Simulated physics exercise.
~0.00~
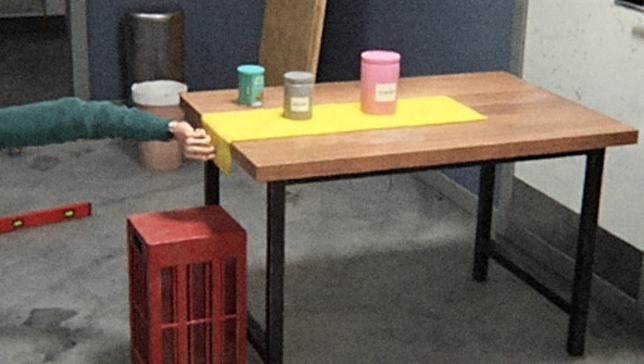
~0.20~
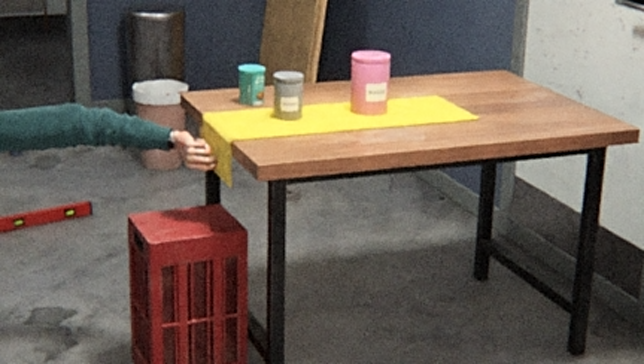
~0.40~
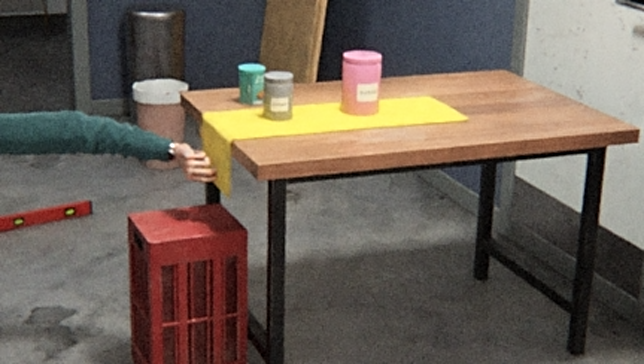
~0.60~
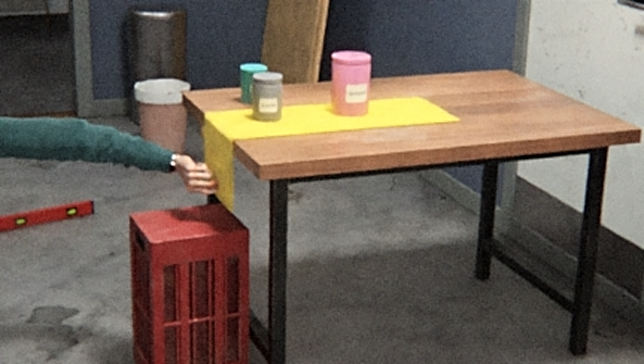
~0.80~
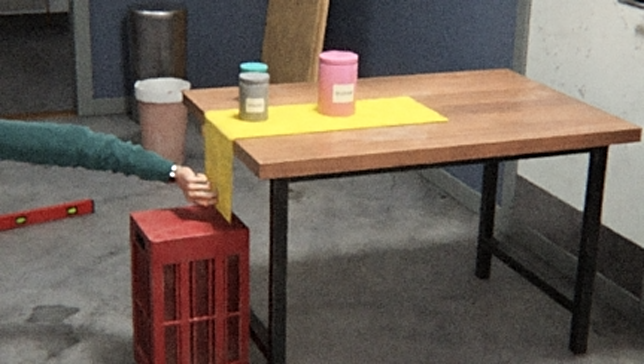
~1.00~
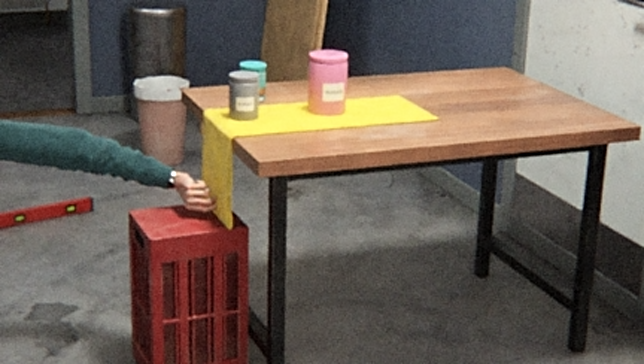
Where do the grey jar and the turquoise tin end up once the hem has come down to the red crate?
Both are still on the table. The grey jar has been carried left but stays clear of the edge, and the turquoise tin stands where it was.
